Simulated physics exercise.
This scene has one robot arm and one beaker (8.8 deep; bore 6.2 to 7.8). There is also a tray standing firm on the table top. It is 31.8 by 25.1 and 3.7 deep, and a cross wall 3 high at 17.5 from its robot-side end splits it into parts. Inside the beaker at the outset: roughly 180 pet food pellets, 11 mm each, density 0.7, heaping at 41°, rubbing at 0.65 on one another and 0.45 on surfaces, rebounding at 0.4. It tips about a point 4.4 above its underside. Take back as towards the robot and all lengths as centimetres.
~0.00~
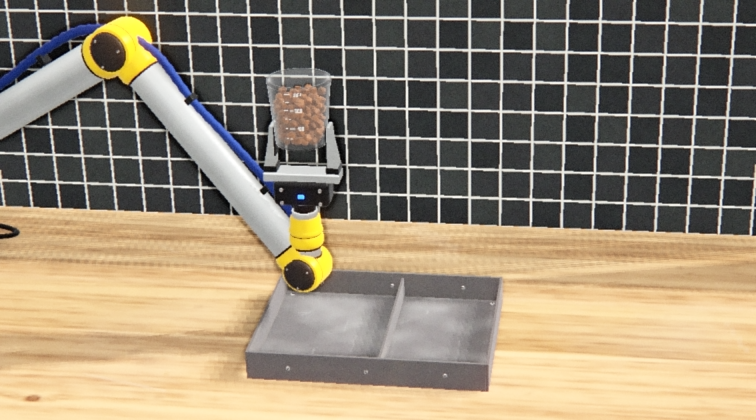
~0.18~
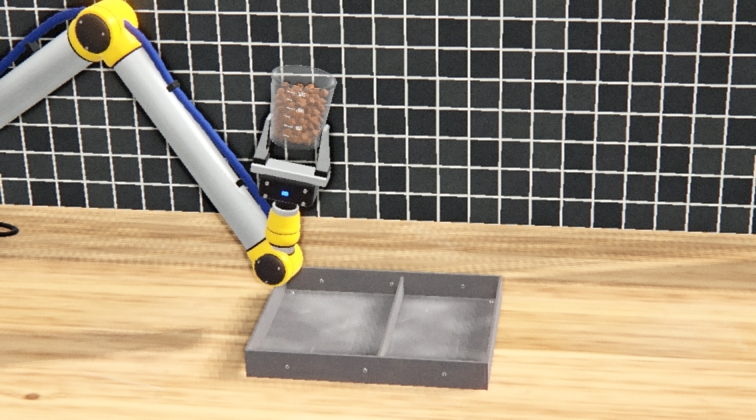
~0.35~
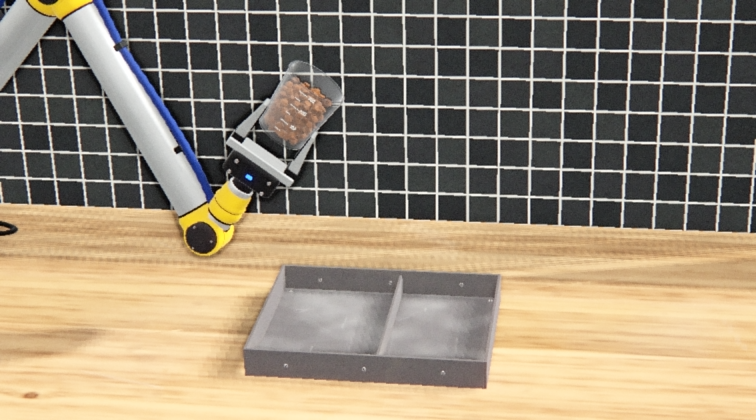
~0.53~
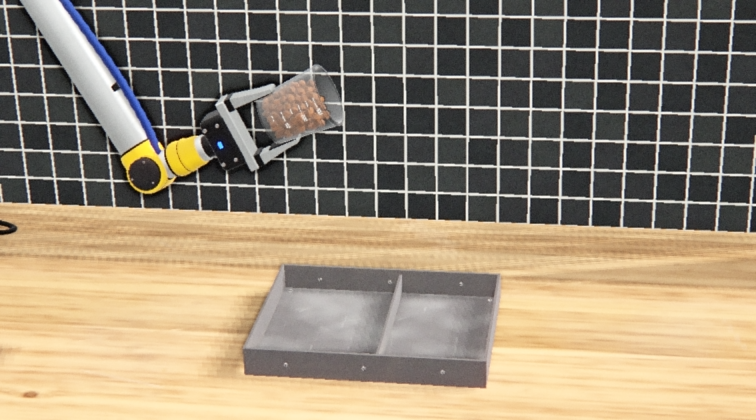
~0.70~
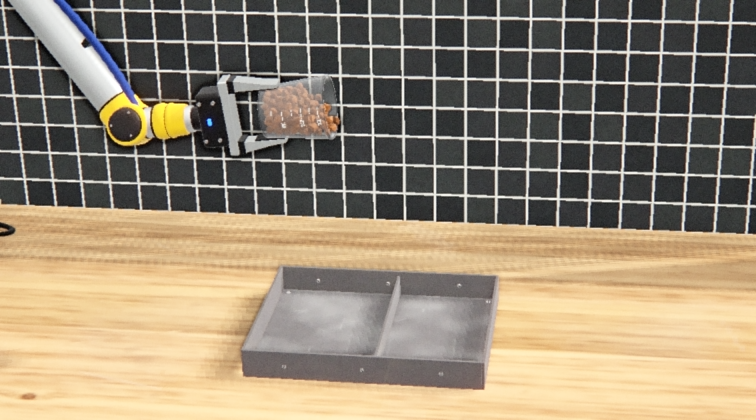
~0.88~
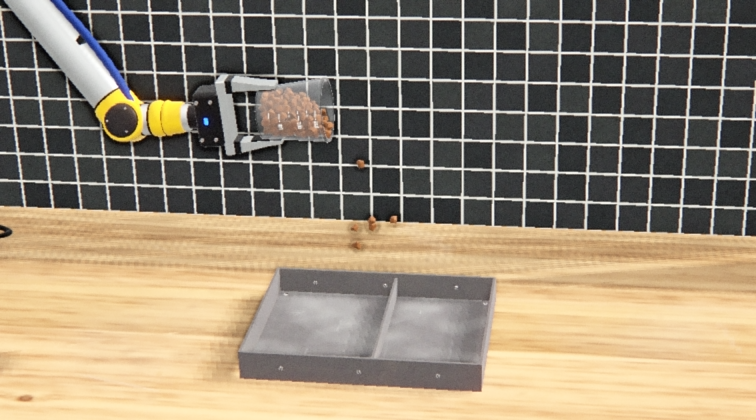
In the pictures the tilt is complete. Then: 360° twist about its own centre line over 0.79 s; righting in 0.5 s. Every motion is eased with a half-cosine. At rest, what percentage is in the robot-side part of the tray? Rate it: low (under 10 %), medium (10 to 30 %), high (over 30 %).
Rating: Medium.
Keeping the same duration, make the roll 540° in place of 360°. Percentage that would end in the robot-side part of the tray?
In that case it would be around 20 percent.
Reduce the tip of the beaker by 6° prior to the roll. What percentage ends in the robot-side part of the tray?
Roughly 10 %.
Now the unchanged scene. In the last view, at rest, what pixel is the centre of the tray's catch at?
In the last view, around (376, 329).
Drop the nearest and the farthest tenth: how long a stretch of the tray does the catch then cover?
About 20 cm.
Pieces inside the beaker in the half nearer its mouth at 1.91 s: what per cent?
Roughly 40 %.
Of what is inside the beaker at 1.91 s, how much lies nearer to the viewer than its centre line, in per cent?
About 40 %.
After 1.40 s, tipped 85°, highest piece 36 above the table; 152 in the beaker, 5 in the robot-side part, 5 in the far-side part, 16 in flight or on a rim.
After 1.91 s, tipped 45°, highest piece 36 above the table; 120 in the beaker, 31 in the robot-side part, 23 in the far-side part, 4 in flight or on a rim.
After 2.37 s, upright, highest piece 38 above the table; 120 in the beaker, 35 in the robot-side part, 23 in the far-side part.
After 3.07 s, upright, highest piece 38 above the table; 120 in the beaker, 35 in the robot-side part, 23 in the far-side part.
At rest, 120 in the beaker, 35 in the robot-side part, 23 in the far-side part. That is 20 % in the robot-side part of the tray.
